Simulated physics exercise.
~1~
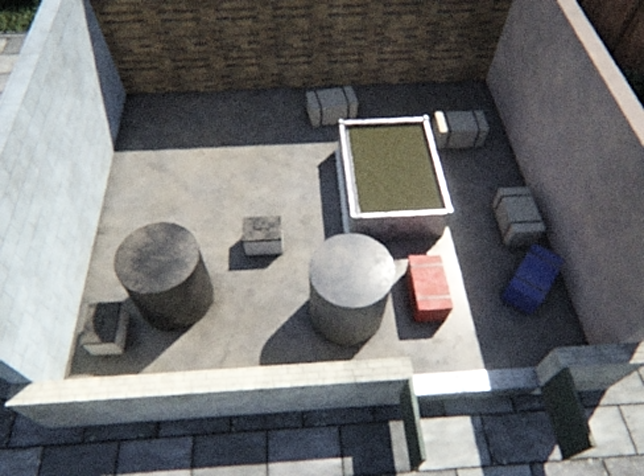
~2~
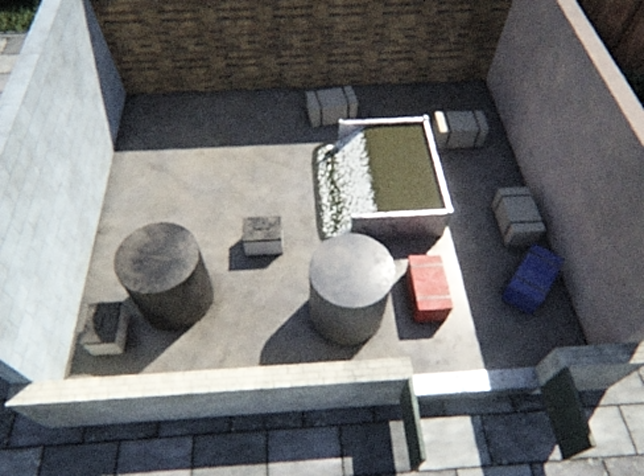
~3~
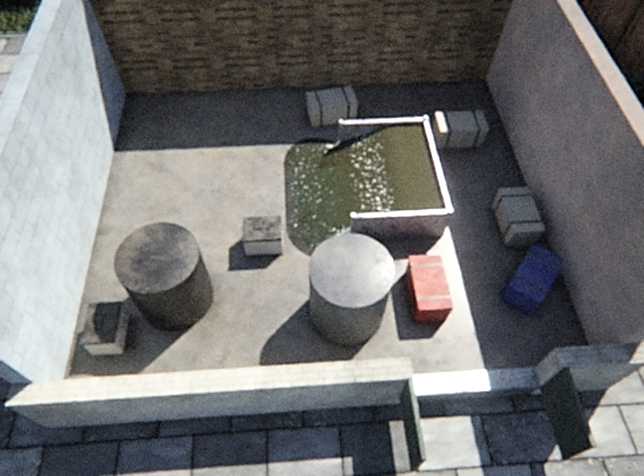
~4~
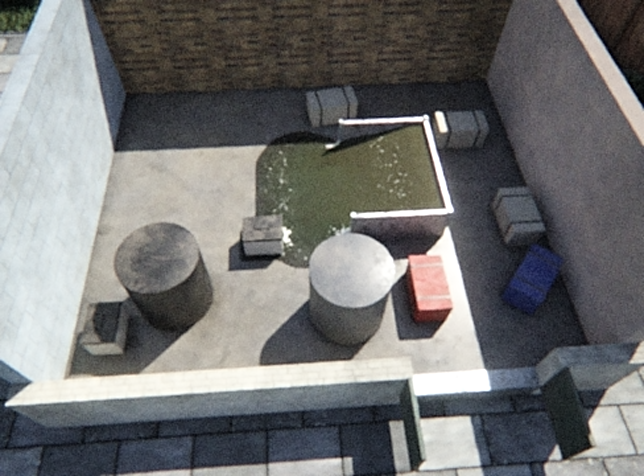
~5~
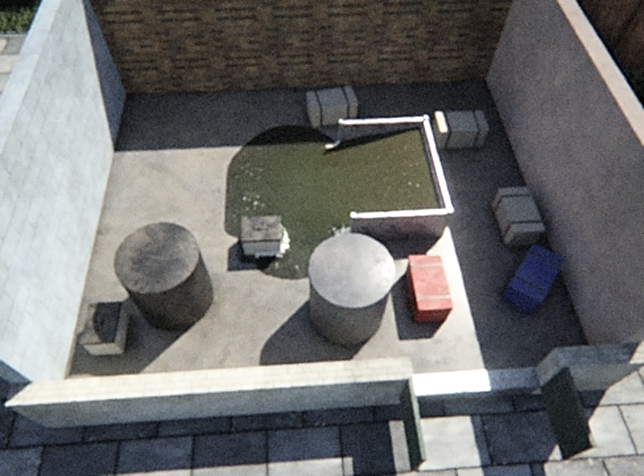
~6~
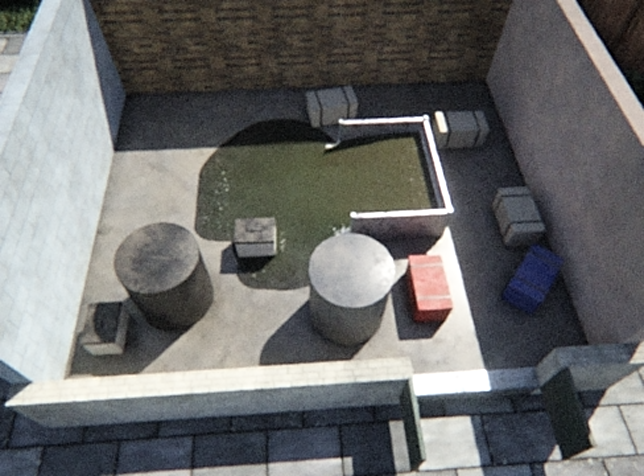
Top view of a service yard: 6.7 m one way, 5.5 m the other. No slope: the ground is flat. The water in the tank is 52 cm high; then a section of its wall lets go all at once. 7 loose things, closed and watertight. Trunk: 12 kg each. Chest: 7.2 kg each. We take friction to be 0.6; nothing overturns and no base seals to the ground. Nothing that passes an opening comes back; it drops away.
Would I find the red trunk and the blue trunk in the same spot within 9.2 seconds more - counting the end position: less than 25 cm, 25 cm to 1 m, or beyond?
As I see it, the red trunk will not really go anywhere, the blue trunk will not really go anywhere.
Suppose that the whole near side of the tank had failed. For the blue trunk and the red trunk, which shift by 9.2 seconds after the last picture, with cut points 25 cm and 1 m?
The blue trunk drifts a bit, the red trunk is swept away.
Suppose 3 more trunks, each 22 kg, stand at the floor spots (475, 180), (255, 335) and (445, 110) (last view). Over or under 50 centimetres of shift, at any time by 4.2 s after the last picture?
Taking them in the order given: Falls short, falls short and falls short.
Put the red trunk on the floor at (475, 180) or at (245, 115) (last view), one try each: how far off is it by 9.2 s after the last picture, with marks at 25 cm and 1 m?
I'd expect that it remains where it was first and gets borne away second.
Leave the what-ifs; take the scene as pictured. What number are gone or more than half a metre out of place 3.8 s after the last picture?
Result: 2.
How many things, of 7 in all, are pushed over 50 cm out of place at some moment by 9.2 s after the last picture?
Total: 3.
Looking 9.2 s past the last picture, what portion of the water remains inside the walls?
98 % or so.
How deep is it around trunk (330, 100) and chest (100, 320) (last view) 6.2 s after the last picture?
Some 4 cm at the first, some 7 cm at the second.
Then, 1.2 s after the last picture the red trunk is near (431, 281), 0.0 m from its start, aground; the blue trunk is near (537, 272), 0.0 m from its start, aground; 0 of 7 are out; 1 afloat.
Then, 3.8 s after the last picture the red trunk is near (431, 281), 0.0 m from its start, aground; the blue trunk is near (537, 272), 0.0 m from its start, aground; 0 of 7 are out; 2 afloat.
Then, 6.2 s after the last picture the red trunk is near (431, 281), 0.0 m from its start, aground; the blue trunk is near (537, 272), 0.0 m from its start, aground; 0 of 7 are out; 2 afloat.
Then, 9.2 s after the last picture the red trunk is near (431, 281), 0.0 m from its start, aground; the blue trunk is near (537, 272), 0.0 m from its start, aground; 0 of 7 are out; 2 afloat.
